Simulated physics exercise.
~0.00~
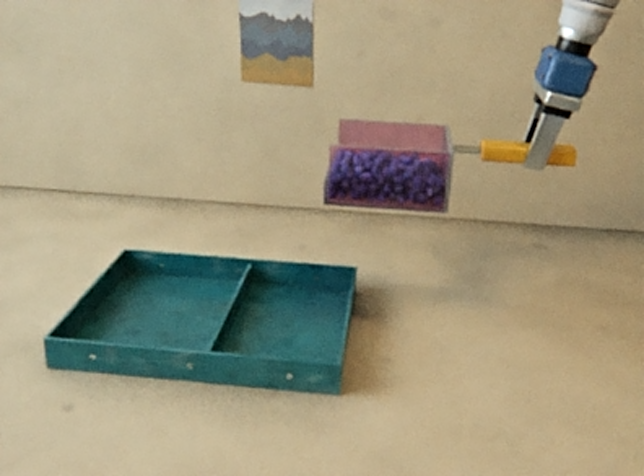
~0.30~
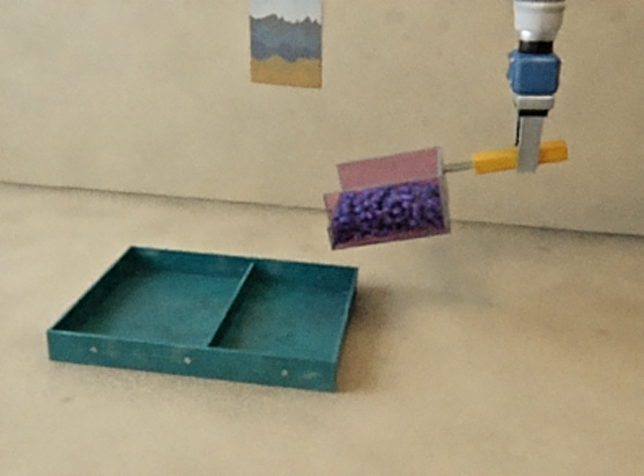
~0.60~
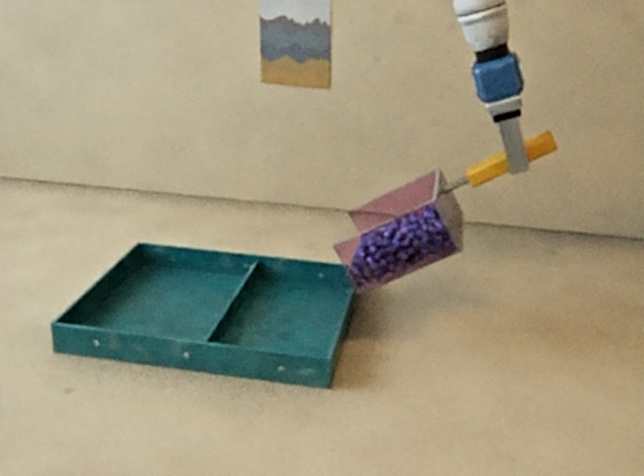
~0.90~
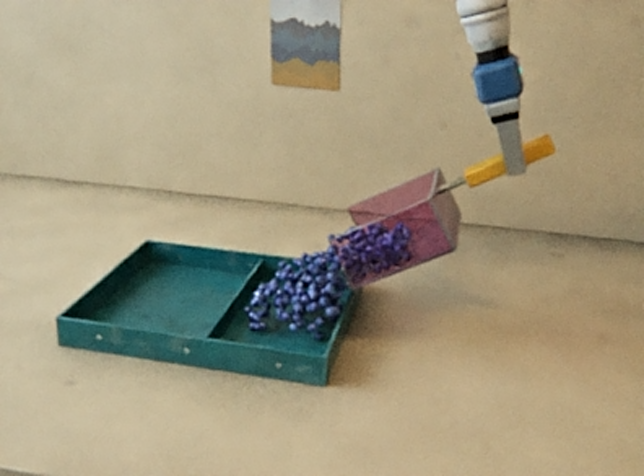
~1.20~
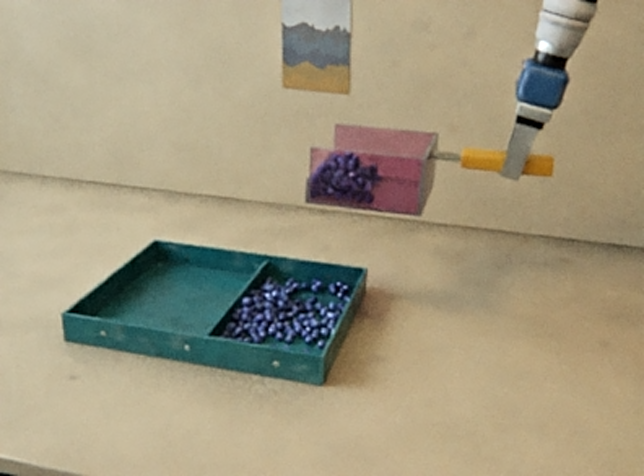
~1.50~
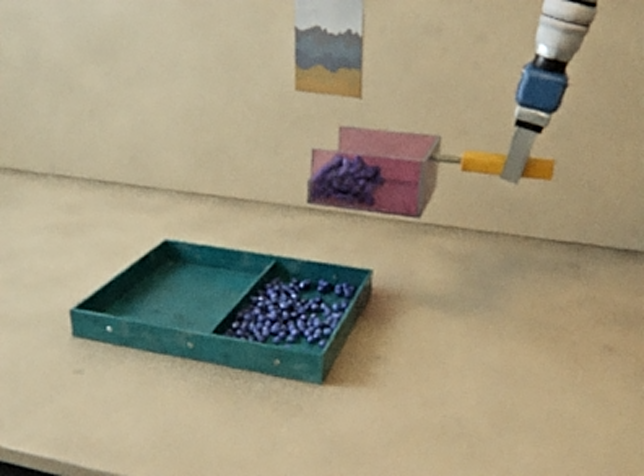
Robot arm tipping a clear pink box of purple beads, spilling many into a green tray's right compartment, then levelling, some still inside.
